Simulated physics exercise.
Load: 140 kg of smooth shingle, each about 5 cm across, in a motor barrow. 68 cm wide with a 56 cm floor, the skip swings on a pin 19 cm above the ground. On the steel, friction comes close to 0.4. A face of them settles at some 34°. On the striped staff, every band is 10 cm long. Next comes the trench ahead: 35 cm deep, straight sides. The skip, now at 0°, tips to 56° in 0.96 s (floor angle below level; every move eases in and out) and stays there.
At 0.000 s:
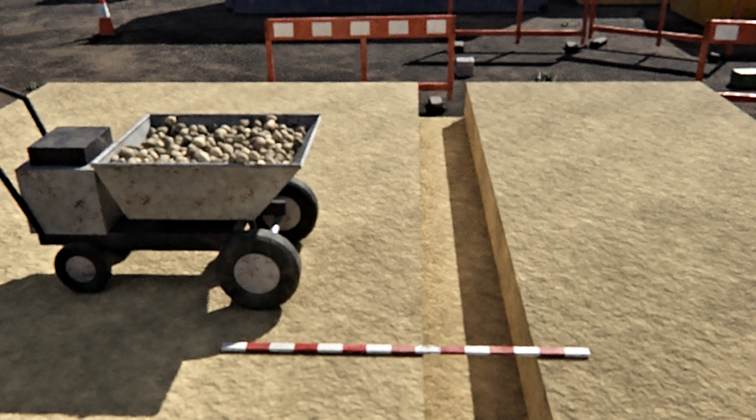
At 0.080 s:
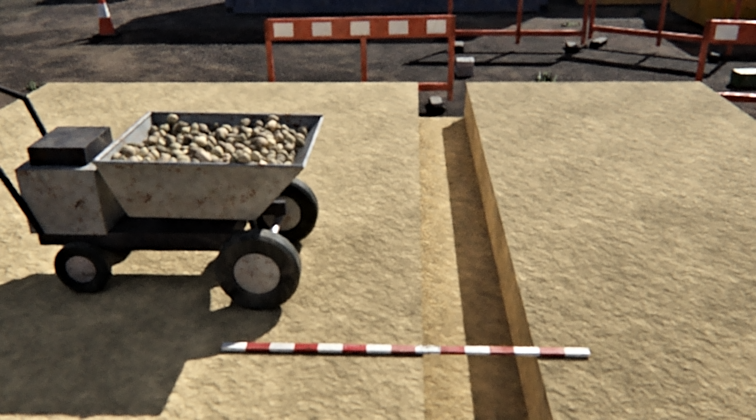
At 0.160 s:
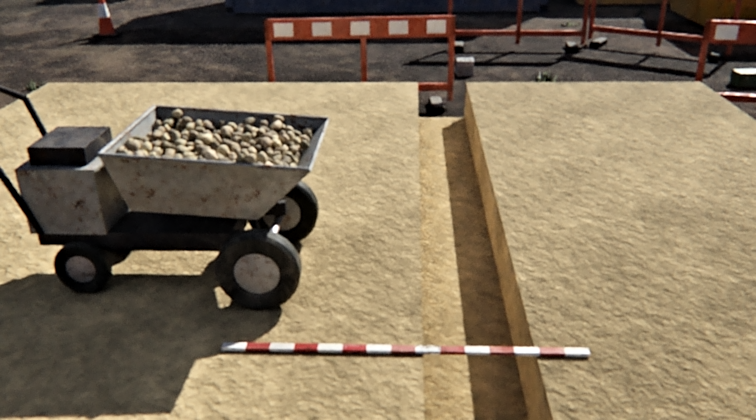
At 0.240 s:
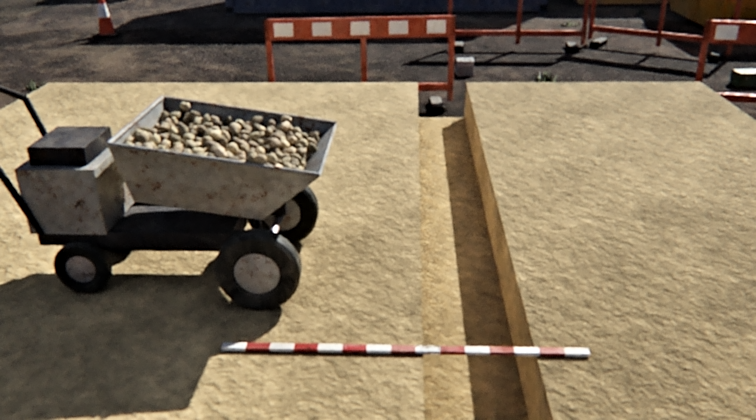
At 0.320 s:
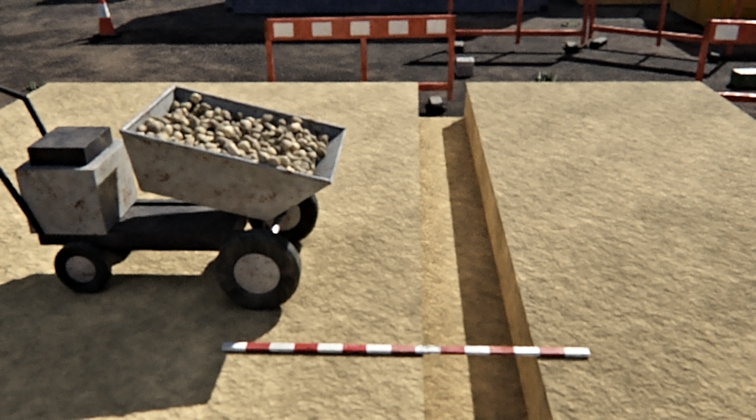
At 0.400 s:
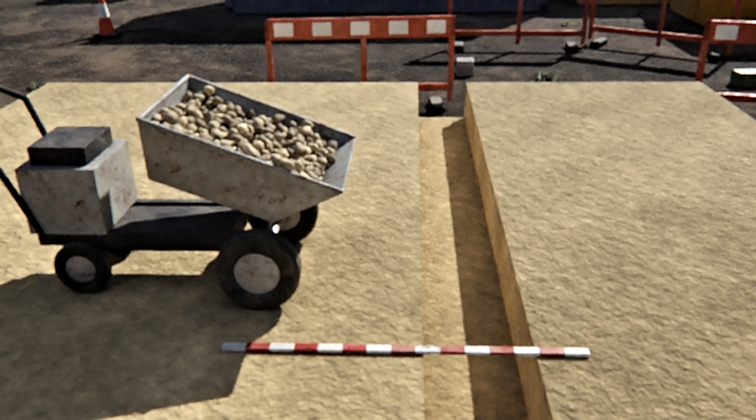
On sandy ground beside a trench, a motor barrow's stone-filled skip steadily tilts to the right.
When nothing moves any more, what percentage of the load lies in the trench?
68 %.
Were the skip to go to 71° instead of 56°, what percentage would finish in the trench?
Trench share: Approx. 85%.
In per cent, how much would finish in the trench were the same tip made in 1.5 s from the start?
Close to 65 per cent then.
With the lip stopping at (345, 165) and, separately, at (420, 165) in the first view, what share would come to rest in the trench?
Near 85 per cent from the first place, 45 from the second.
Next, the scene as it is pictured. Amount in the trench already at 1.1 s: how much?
At that moment: Approx. 5 %.
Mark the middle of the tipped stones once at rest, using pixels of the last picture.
Around (455, 321).
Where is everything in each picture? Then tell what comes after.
In the first picture, the skip is at 0°, its lip at (301, 166); the top of the load is at (217, 133).
In the second picture, the skip is at 1°, its lip at (303, 167); the top of the load is at (219, 132); the stones move at 0.2 m/s on average.
In the third picture, the skip is at 4°, its lip at (310, 170); the top of the load is at (180, 129); the stones move at 0.4 m/s on average.
In the fourth picture, the skip is at 9°, its lip at (320, 175); the top of the load is at (177, 119); the stones move at 0.6 m/s on average.
In the fifth picture, the skip is at 15°, its lip at (331, 183); the top of the load is at (185, 110); the stones move at 0.7 m/s on average.
In the sixth picture, the skip is at 21°, its lip at (343, 192); the top of the load is at (194, 102); the stones move at 0.7 m/s on average.
After 0.7 s the floor is at 47°; 100 % in the skip; the foremost stones are at (365, 212).
After 1.1 s the floor is at 56°; 82 % in the skip, 11 % short of the trench, 7 % in the trench; the foremost stones are at (456, 328).
After 1.4 s the floor is at 56°; 46 % in the skip, 12 % short of the trench, 42 % in the trench; the foremost stones are at (508, 330).
After 3.4 s the floor is at 56°; 14 % in the skip, 18 % short of the trench, 68 % in the trench; the foremost stones are at (502, 301).
